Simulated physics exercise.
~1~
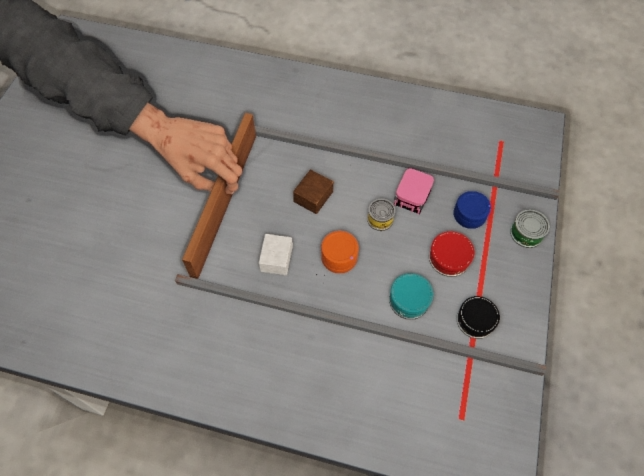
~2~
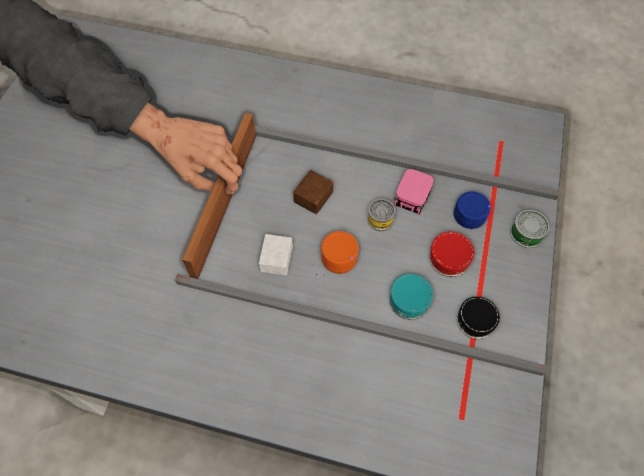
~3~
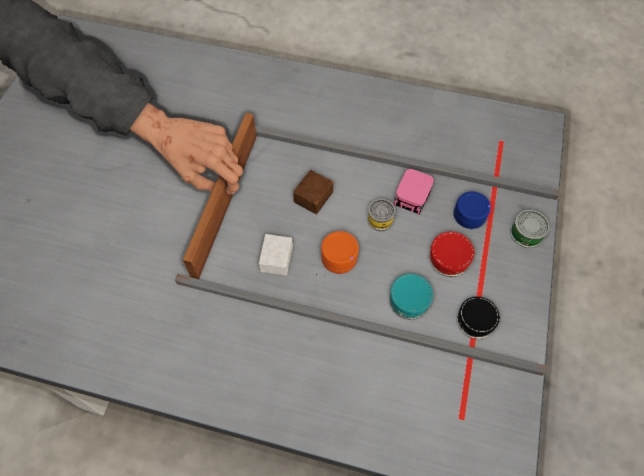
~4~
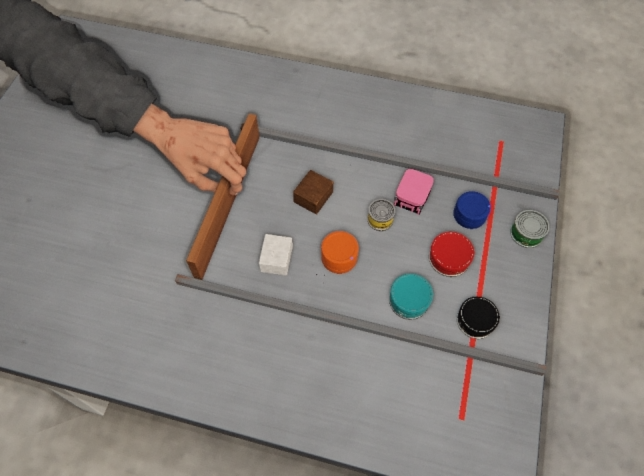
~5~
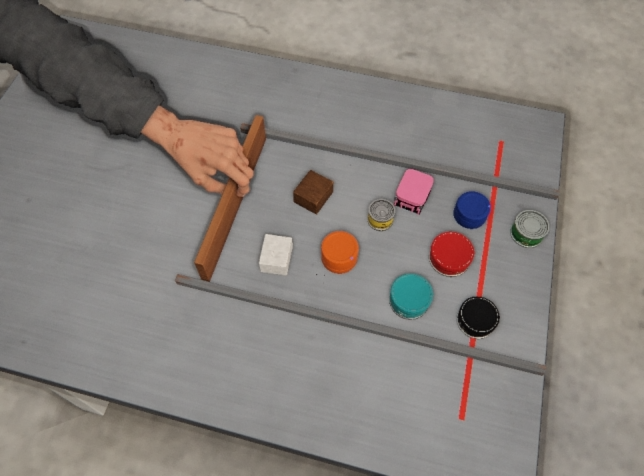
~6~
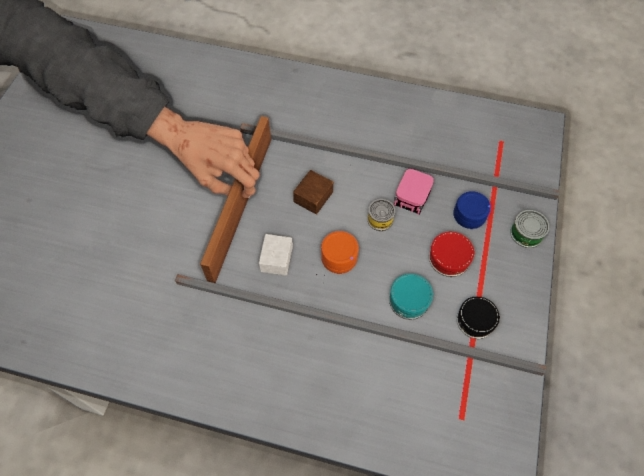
The footage shows a hand resting on a wooden board in a channel on a grey table, then sliding it slightly right toward assorted small pots, tins and blocks, which all stay still around a red line.
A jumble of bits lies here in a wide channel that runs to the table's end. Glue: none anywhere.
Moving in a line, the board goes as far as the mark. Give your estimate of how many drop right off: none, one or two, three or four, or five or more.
My estimate: One or two.
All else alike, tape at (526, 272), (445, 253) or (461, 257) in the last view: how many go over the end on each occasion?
Counts per try, in order: 6 / 0 / 0.
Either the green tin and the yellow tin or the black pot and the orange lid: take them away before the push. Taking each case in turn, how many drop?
First 1, second 1.
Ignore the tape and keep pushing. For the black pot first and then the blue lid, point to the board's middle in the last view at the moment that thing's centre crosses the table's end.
I'd say about (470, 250) for the first one and about (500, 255) for the second.
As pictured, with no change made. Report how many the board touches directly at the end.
Count: 4.
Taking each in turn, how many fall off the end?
My count gives 2.
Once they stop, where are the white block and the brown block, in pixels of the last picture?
Okay, so first (493, 309), and next (504, 233).
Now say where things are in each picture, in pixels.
In the first picture, green tin (529, 229); black pot (478, 318); blue lid (472, 210); board (223, 192); tape (484, 262).
In the second picture, black pot (478, 318); turquoise pot (411, 297).
In the third picture, blue lid (472, 210); pink case (414, 192).
In the fourth picture, green tin (529, 229); red pot (451, 254).
In the fifth picture, black pot (478, 318); orange lid (340, 253).
In the sixth picture, green tin (529, 229); black pot (478, 318); blue lid (472, 210); board (239, 196); tape (484, 262).
Soon after, none off yet; green tin at rest near (529, 229); black pot at rest near (478, 318); blue lid at rest near (472, 210).
By the end, the number that fall off is one or two; fallen, black pot and green tin.
